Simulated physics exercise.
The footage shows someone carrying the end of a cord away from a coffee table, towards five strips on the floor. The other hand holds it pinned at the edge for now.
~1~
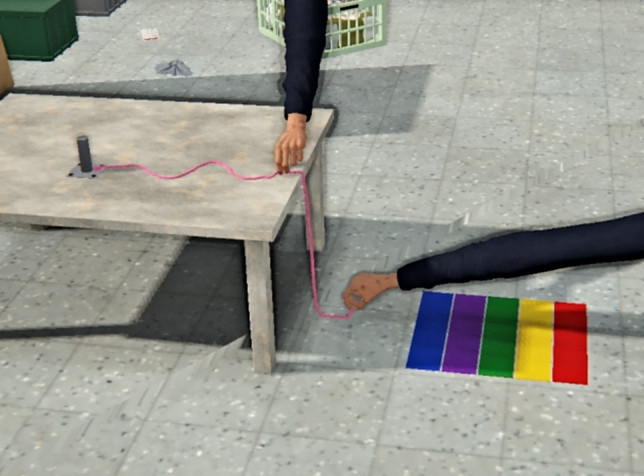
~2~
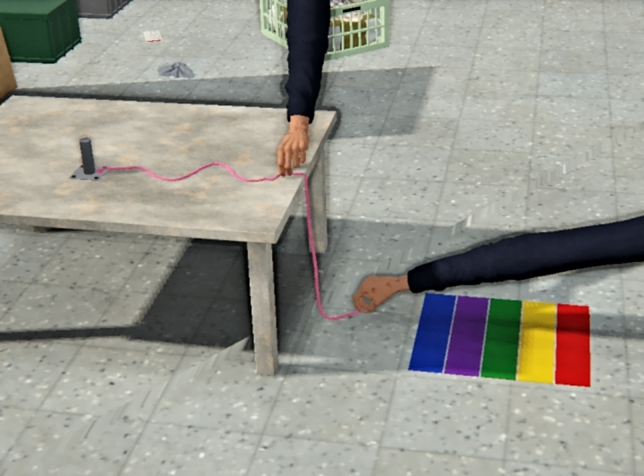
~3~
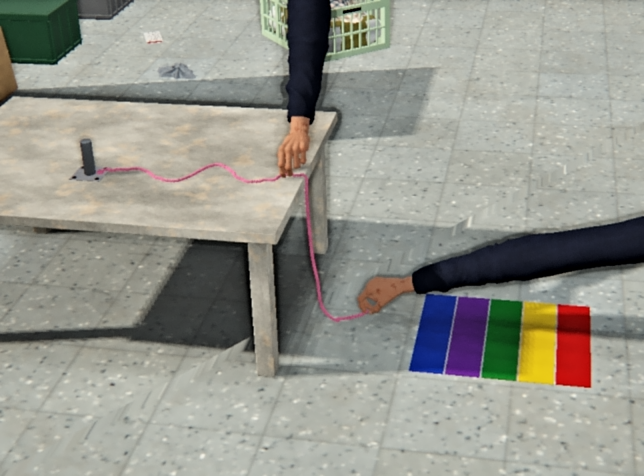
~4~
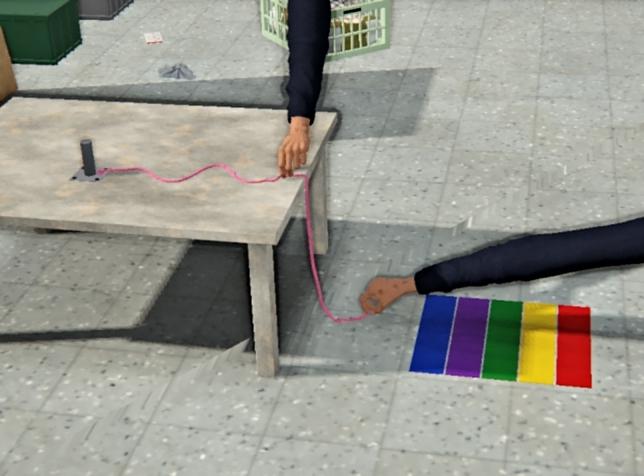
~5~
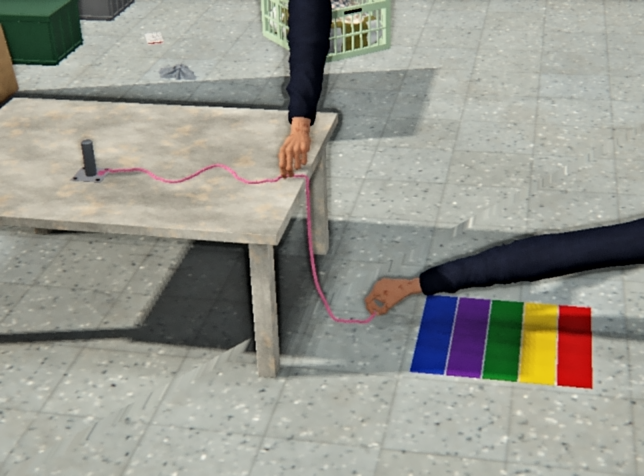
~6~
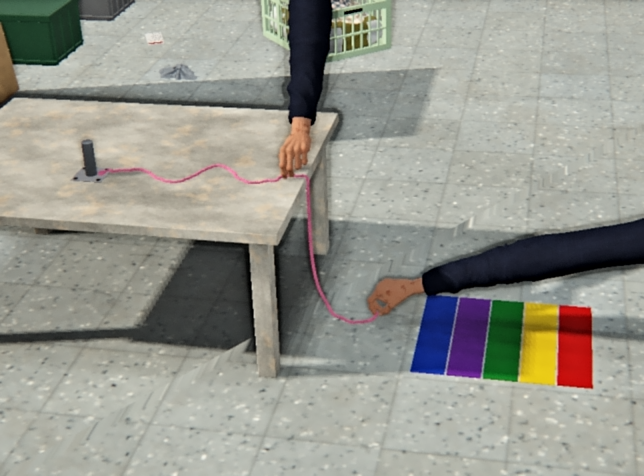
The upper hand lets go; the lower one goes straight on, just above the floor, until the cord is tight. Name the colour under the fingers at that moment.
Yellow.
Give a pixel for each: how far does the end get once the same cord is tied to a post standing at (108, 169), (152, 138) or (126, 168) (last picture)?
About (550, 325), then (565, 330), then (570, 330).
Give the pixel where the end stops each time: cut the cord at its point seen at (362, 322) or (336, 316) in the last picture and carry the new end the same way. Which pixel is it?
About (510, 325), then (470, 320).
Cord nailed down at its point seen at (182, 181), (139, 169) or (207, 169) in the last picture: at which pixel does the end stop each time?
Going try by try, I'd put it close to (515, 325), then (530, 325), and finally (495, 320).
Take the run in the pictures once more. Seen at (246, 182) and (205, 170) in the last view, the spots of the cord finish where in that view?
About (302, 179), and the other about (233, 177).
Early on, end near (475, 321); over purple.
Midway, end near (515, 324); over green.
At the end of the slack, end near (539, 326); over yellow. It gets as far as the yellow strip.
